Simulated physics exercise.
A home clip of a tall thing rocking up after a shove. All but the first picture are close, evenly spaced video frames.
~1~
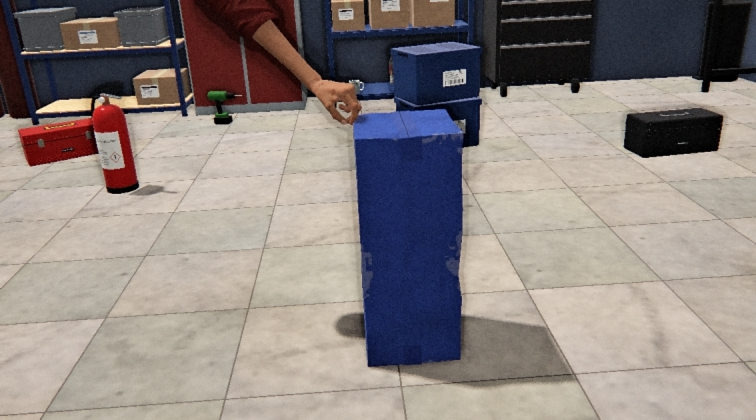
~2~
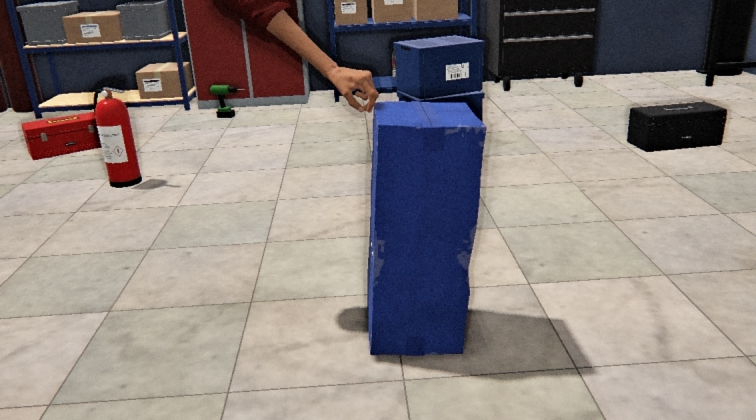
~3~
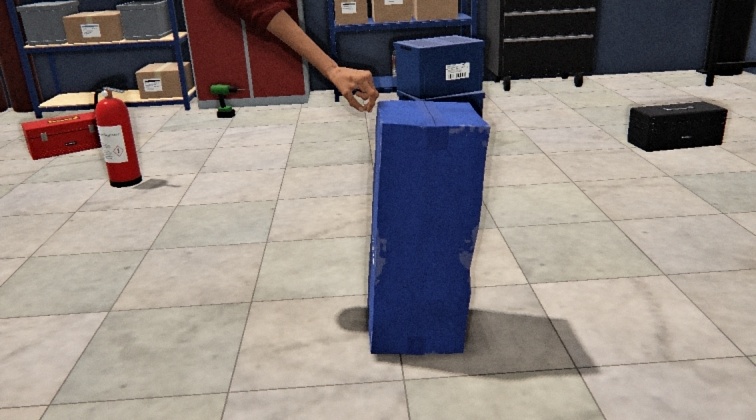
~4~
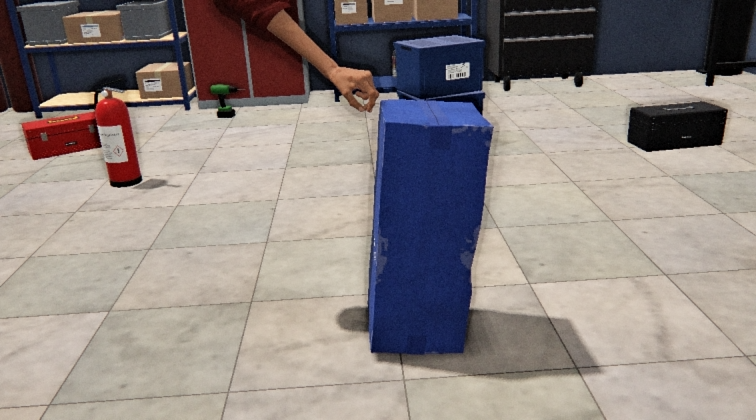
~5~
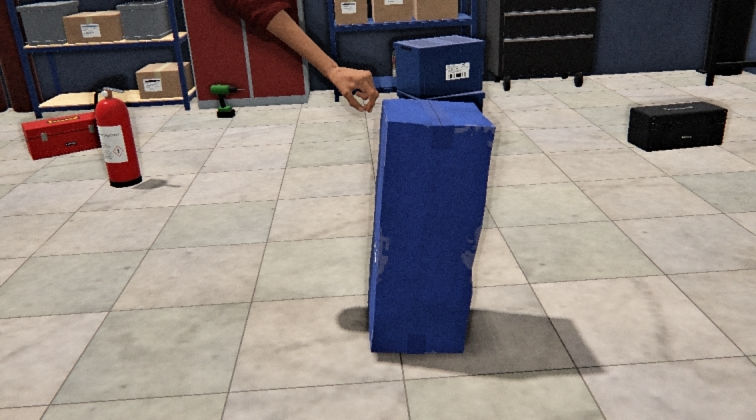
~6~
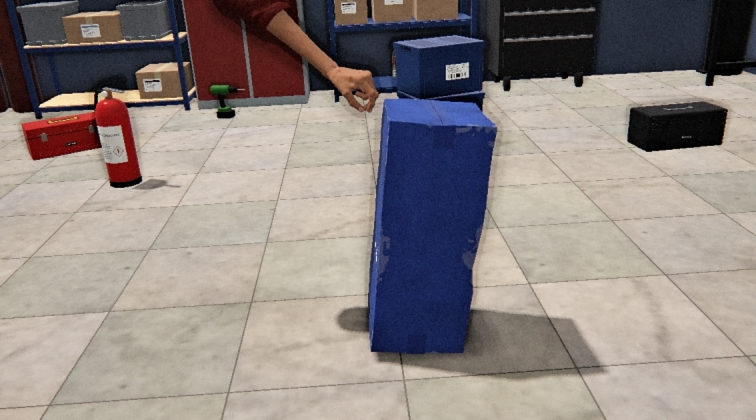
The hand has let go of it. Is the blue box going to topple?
The blue box returns to its base.
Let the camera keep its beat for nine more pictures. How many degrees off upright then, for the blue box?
About 4°.
Then, 0.22 s on from there, blue box upright near (413, 231).
Then, 0.48 s on from there, blue box upright near (406, 231).
Then, 0.70 s on from there, blue box upright near (411, 232).
In the end, the blue box settles on its feet, near (410, 232).
